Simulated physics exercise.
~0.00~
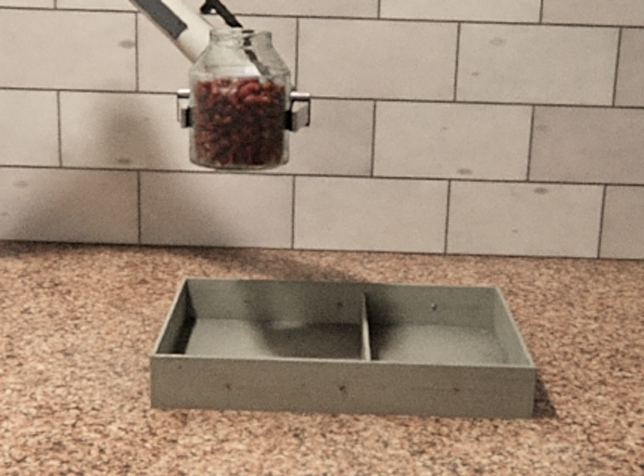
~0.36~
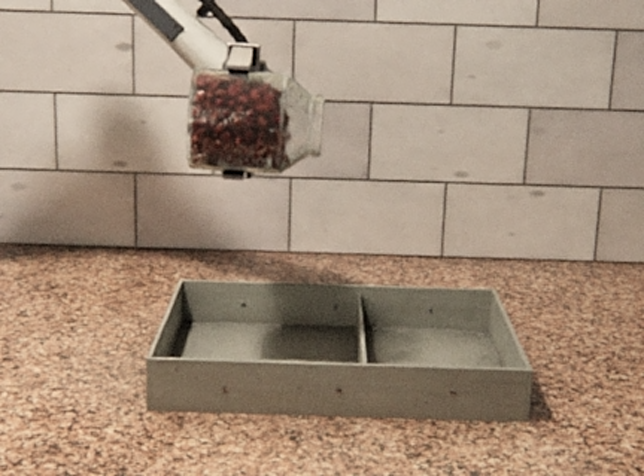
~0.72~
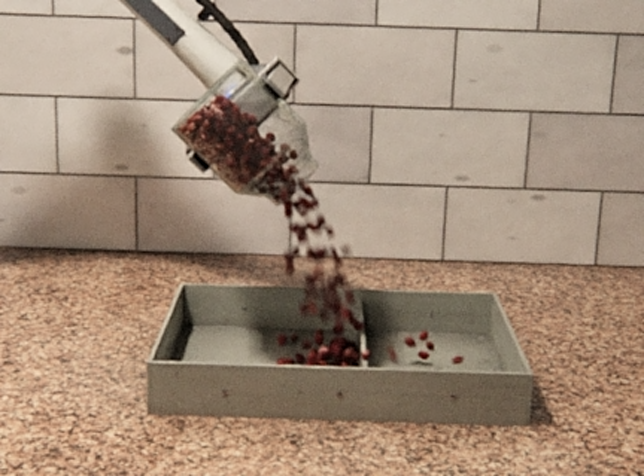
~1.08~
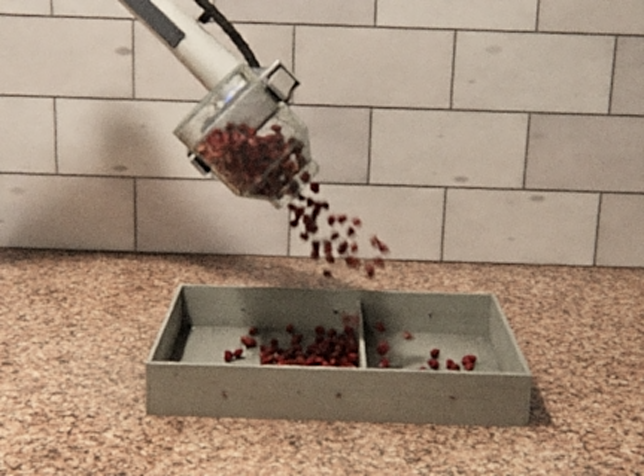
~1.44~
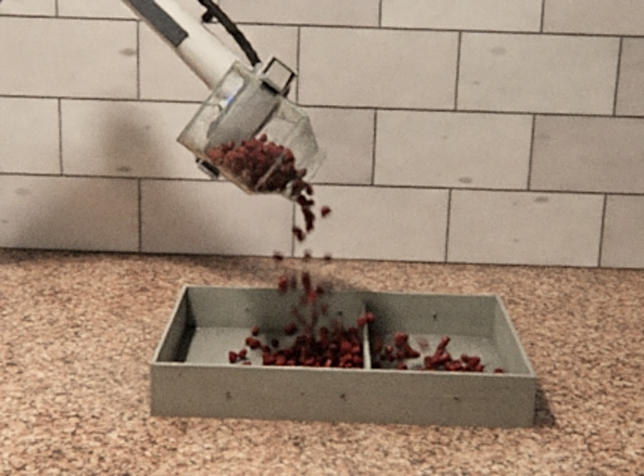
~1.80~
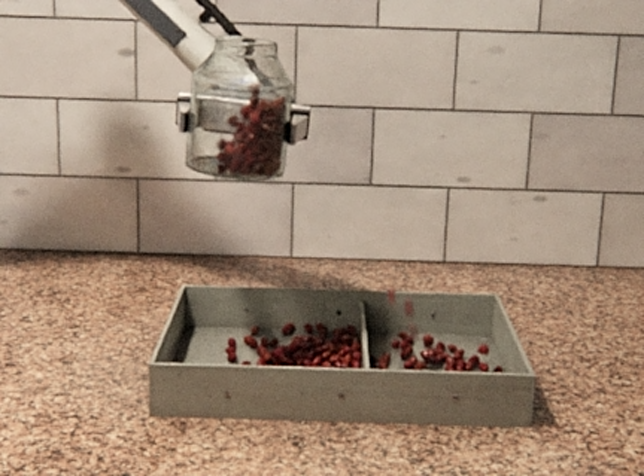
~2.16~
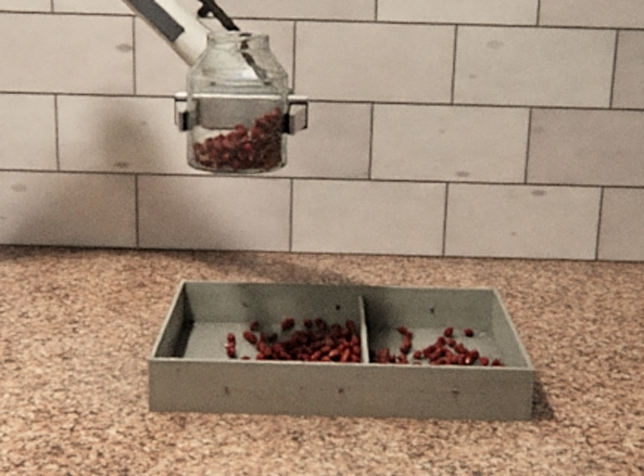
A speckled brown countertop before a pale tiled wall is seen from the front and slightly above. At the upper left, a robotic arm grips a clear glass jar of dark red beans above a grey-green tray split into two compartments. The arm tips the jar sideways to the right, then further until its mouth points down. Beans stream out around the divider, most landing in the left compartment and fewer in the right. The arm turns the jar upright again, with some beans left in its bottom and the rest lying scattered in both compartments.
